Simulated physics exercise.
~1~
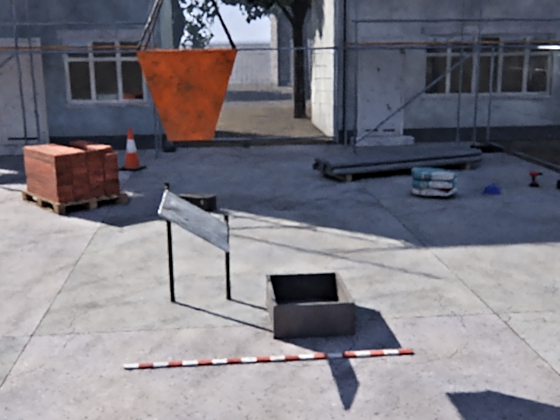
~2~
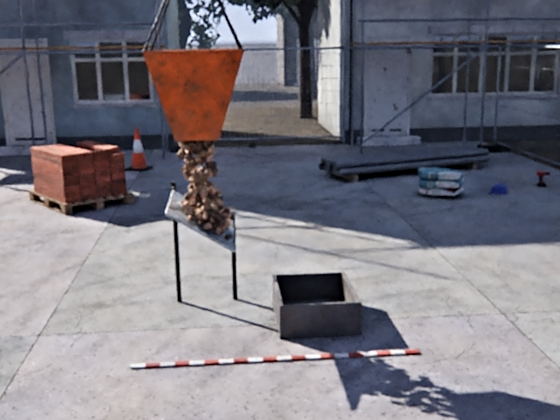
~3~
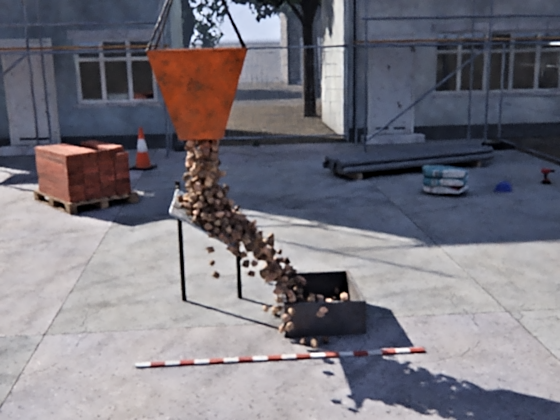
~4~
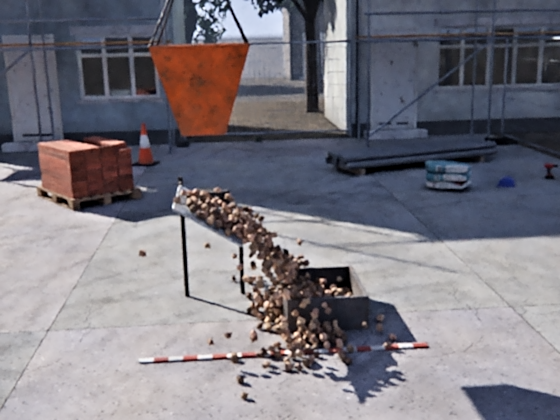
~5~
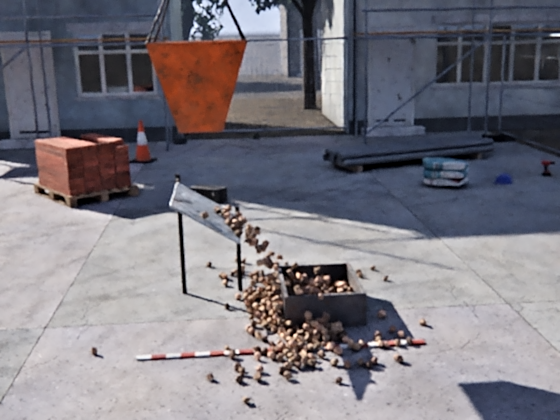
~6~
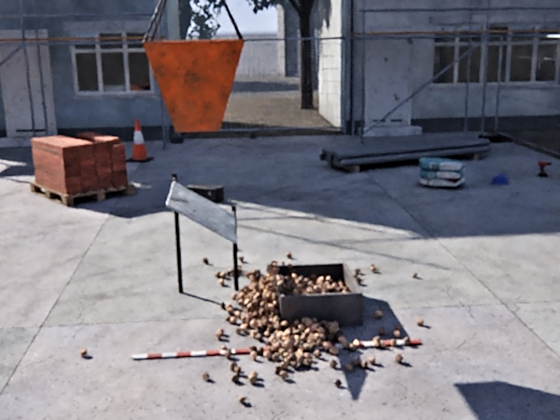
Stones pour from a hanging orange skip, slide down sloping steel, and settle in and around an open bin.
